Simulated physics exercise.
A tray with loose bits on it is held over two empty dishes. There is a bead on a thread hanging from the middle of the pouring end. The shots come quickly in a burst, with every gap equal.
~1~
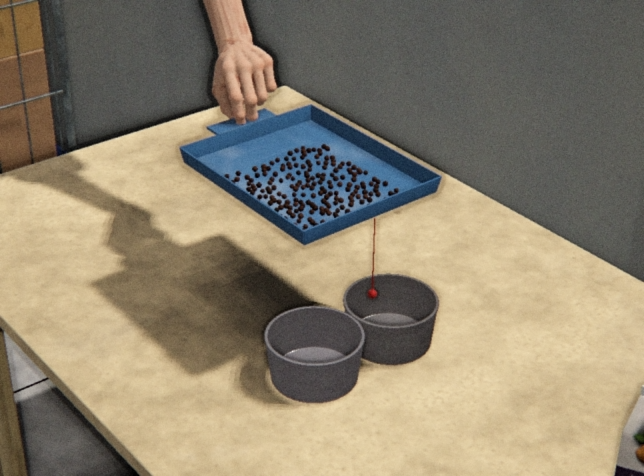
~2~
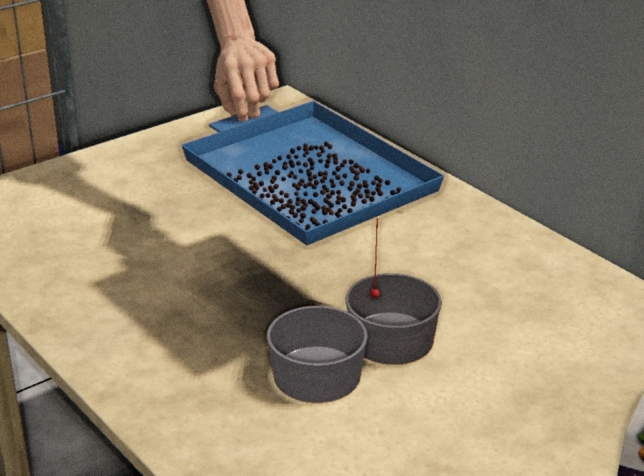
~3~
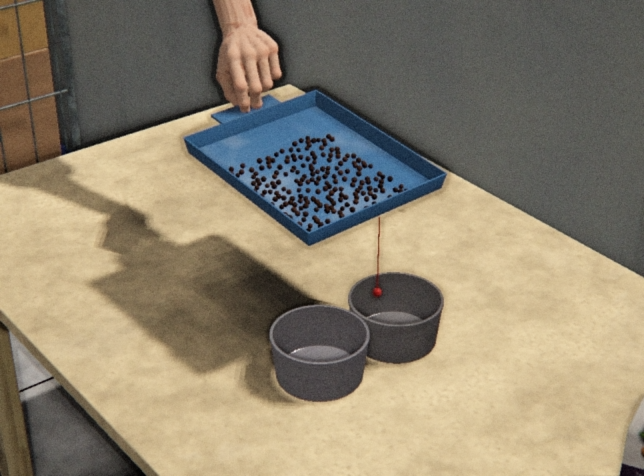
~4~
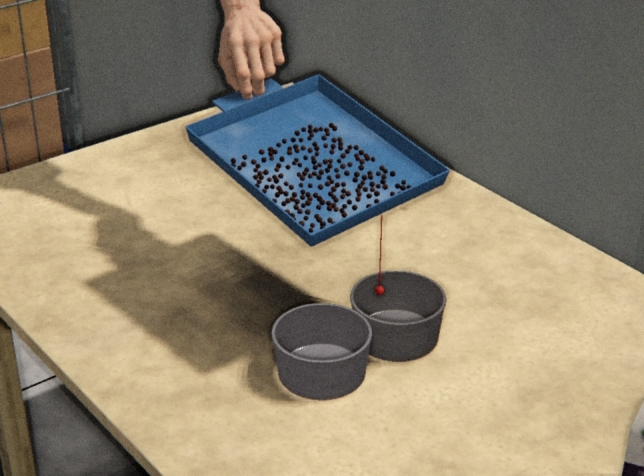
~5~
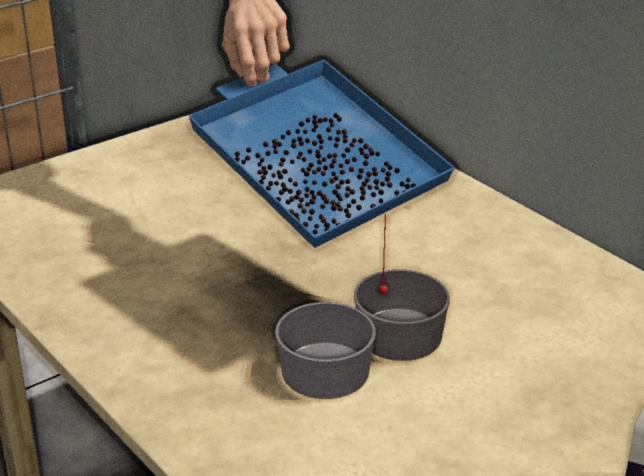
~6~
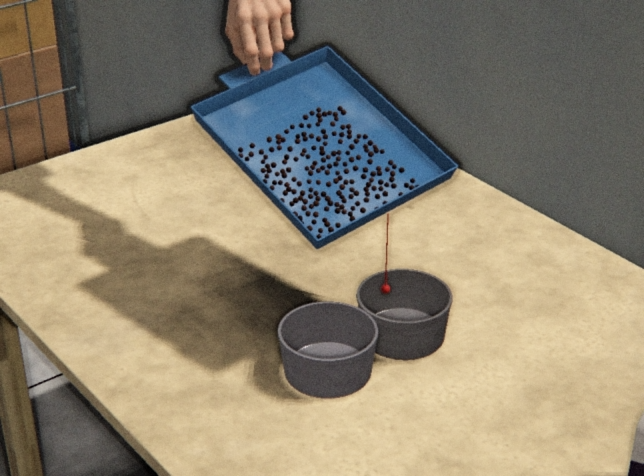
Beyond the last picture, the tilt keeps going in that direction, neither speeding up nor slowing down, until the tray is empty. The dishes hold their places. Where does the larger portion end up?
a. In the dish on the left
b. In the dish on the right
The answer is a.
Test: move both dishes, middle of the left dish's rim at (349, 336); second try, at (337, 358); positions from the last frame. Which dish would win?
At the first spot the left-side one comes out ahead, at the second spot the left-side one.
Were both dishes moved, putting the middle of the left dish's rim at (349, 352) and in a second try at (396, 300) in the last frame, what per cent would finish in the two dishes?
The first comes to 70 percent and the second to 0 percent.
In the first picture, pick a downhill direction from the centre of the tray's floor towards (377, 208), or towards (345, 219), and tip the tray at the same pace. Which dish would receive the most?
So: The right-standing dish on the first go, the left-standing dish on the second.
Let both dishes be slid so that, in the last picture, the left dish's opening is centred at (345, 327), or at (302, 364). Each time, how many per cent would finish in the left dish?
First try: Roughly 100 per cent; second try: Roughly 10 per cent.
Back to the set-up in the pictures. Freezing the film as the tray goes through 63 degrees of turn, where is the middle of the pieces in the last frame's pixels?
In the last view the centre sits at roughly (336, 220).
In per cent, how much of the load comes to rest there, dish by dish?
The left dish holds 90 % and the right dish holds 0 %.
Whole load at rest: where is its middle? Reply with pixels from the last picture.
Once it all stops, the middle lies near (329, 371).
Soon, tray tipped steeply; nearly all on the tray; a stray few in the left dish; a stray few in the air.
A while on, tray tipped past a quarter turn; about half on the tray; about a quarter in the left dish; a stray few outside both; about a third in the air.
Towards the end, tray tipped past a quarter turn; nearly all in the left dish; a small part outside both.
Finally, tray tipped past a quarter turn; nearly all in the left dish; none in the right dish; a small part outside both.
